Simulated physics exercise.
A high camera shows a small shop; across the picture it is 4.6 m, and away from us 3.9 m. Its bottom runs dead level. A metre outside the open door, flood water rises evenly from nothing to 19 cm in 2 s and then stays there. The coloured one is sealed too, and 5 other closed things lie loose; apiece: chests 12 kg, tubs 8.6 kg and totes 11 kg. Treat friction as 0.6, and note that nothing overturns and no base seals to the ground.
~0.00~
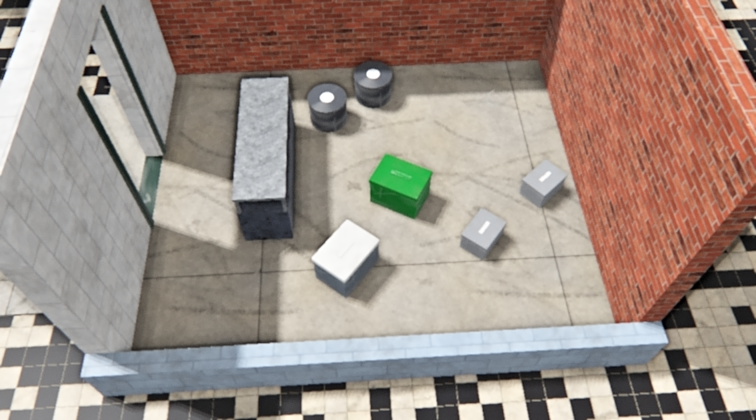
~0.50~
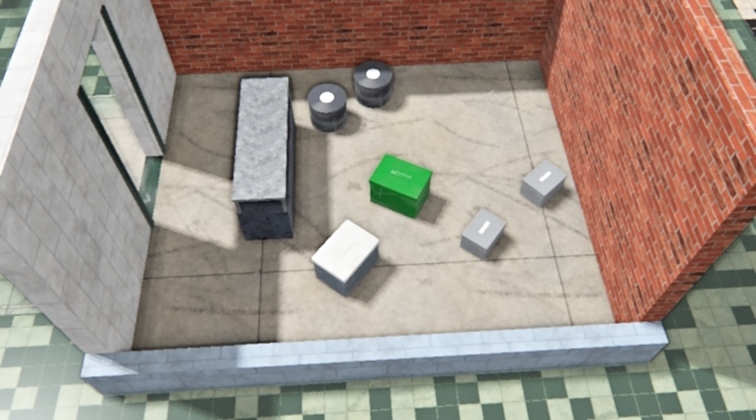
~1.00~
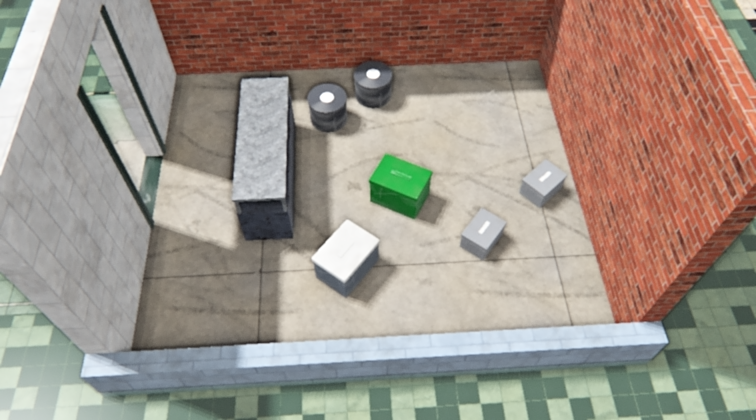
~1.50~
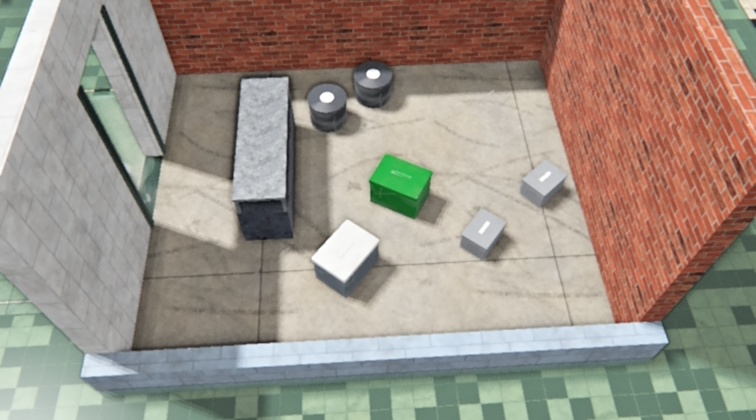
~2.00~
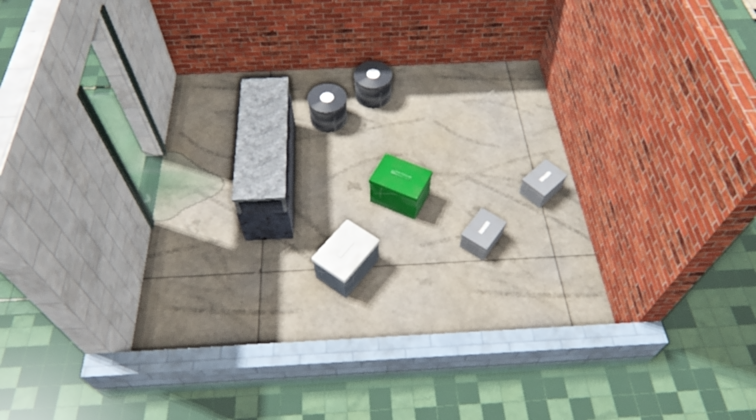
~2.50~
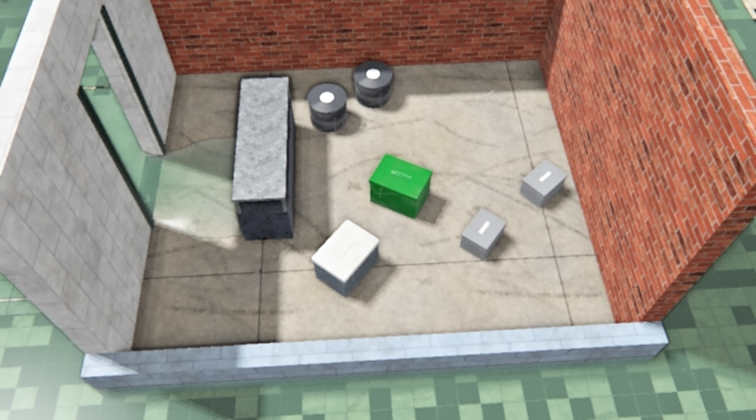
A small shop with brick walls at the back and right and a pale wall with an open door at left is seen from high above. A green chest sits mid-floor, with a long dark counter left, two dark tubs behind, a white-topped box in front and two grey totes right. Greenish water covers the tiles outside, then spreads thinly through the doorway toward the counter, while everything else and the camera stay still.
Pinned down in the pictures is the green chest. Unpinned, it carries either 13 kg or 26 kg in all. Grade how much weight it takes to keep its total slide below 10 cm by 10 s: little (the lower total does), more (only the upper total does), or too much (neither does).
Grade: Little.
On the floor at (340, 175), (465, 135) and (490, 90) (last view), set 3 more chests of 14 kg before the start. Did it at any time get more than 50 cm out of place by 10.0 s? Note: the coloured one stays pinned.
In the order given, within the mark, then within the mark, and last within the mark.
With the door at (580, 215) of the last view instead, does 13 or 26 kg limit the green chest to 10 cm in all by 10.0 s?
For that position, the bigger mass alone succeeds.
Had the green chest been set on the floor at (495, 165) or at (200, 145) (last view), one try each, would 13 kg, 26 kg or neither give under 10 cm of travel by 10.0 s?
The first try gives success with both; the second gives failure with both.
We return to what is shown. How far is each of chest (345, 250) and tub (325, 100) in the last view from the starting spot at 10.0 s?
In turn: 0 cm, 0 cm.
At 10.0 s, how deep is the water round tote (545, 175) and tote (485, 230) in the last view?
Around 5 cm and 2 cm.
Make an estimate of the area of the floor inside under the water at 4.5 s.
Wet area: Approx. 6.0 m2.
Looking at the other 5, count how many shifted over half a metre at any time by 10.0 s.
Count: 0.
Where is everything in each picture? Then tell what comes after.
In the first frame, the green chest at (401, 176), on the bottom; 0.0 m2 under water; 0 of 6 have shifted.
In the second frame, the green chest at (401, 176), on the bottom; 0.0 m2 under water; 0 of 6 have shifted.
In the third frame, the green chest at (401, 176), on the bottom; 0.0 m2 under water; 0 of 6 have shifted.
In the fourth frame, the green chest at (401, 176) rests on the ground; water covers 0.0 m2; 0 of 6 have shifted.
In the fifth frame, the green chest at (401, 176) rests on the ground; 0.4 m2 under water; 0 of 6 have shifted.
In the sixth frame, the green chest at (401, 176) rests on the ground; 1.2 m2 under water; 0 of 6 have shifted.
After 3.5 s the green chest would be 0 cm from its start with 13 kg and 0 cm from its start with 26 kg; 0 cm of water round it then.
After 4.5 s the green chest would be 0 cm from its start with 13 kg and 0 cm from its start with 26 kg; 0 cm of water round it then.
After 7.0 s the green chest would be 0 cm from its start with 13 kg and 0 cm from its start with 26 kg; 0 cm of water round it then.
After 10.0 s the green chest would be 0 cm from its start with 13 kg and 0 cm from its start with 26 kg; 2 cm of water round it then.
